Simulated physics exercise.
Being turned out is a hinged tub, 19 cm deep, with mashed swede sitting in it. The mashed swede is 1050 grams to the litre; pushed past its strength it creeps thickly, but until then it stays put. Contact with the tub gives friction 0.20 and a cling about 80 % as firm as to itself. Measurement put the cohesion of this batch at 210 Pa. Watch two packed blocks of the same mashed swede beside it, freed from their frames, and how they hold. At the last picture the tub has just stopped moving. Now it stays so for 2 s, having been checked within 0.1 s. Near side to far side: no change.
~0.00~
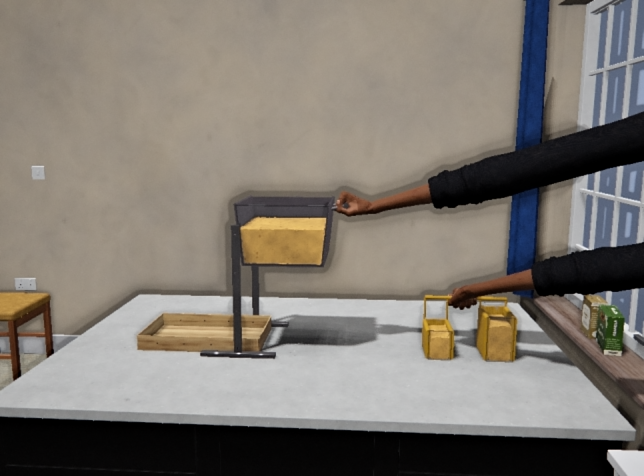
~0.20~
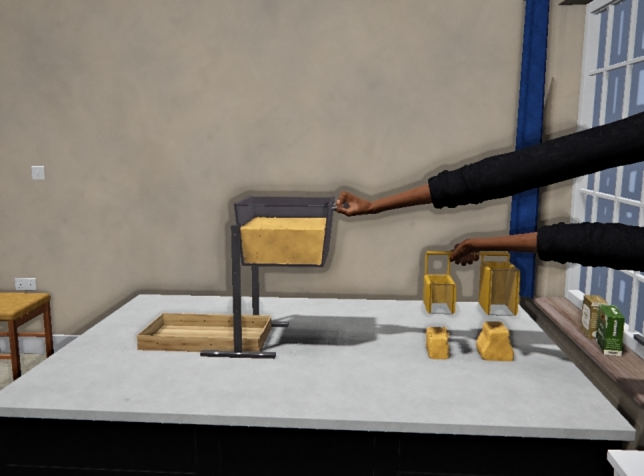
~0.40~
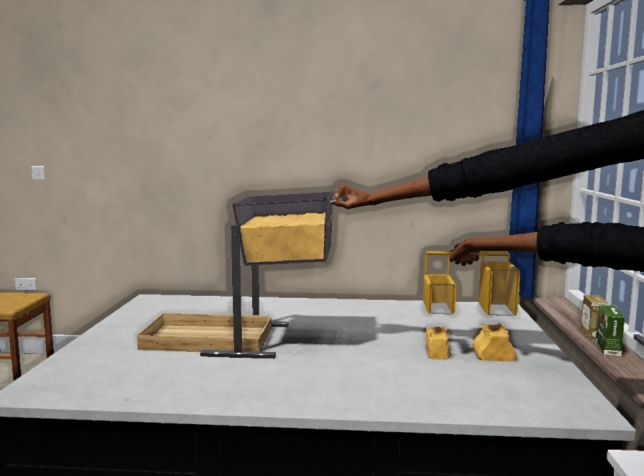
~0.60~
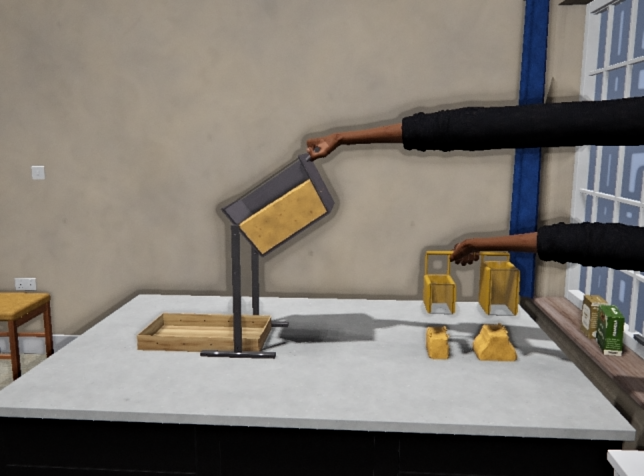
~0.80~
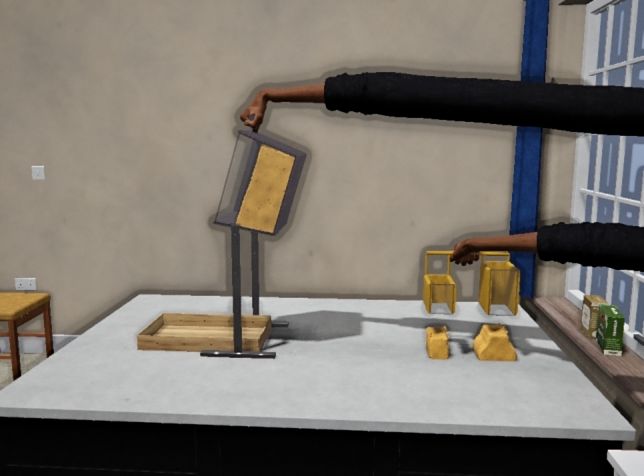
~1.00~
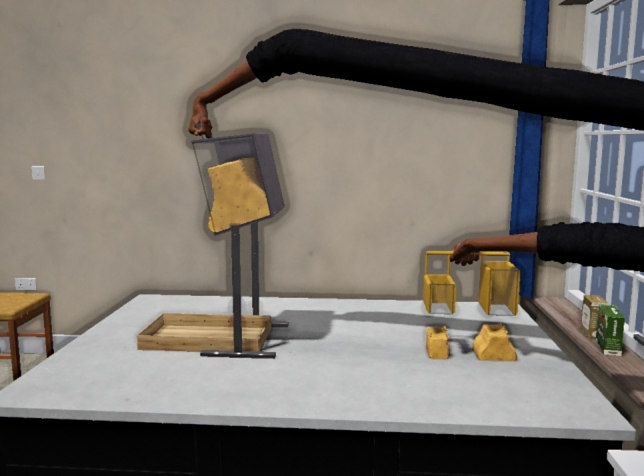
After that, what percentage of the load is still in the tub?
Roughly 0 %.
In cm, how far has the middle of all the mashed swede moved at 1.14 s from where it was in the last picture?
Some 12 cm.
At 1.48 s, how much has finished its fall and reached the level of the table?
About 70 %.
By 1.14 s, the tub is at 103 degrees and holds 43 %.
By 1.31 s, the tub is at 103 degrees and holds 20 %.
By 1.48 s, the tub is at 103 degrees and holds 1 %.
By 1.65 s, the tub is at 103 degrees and holds 0 %.
By 3.00 s, at the end, the tub is at 103 degrees and holds 0 %.
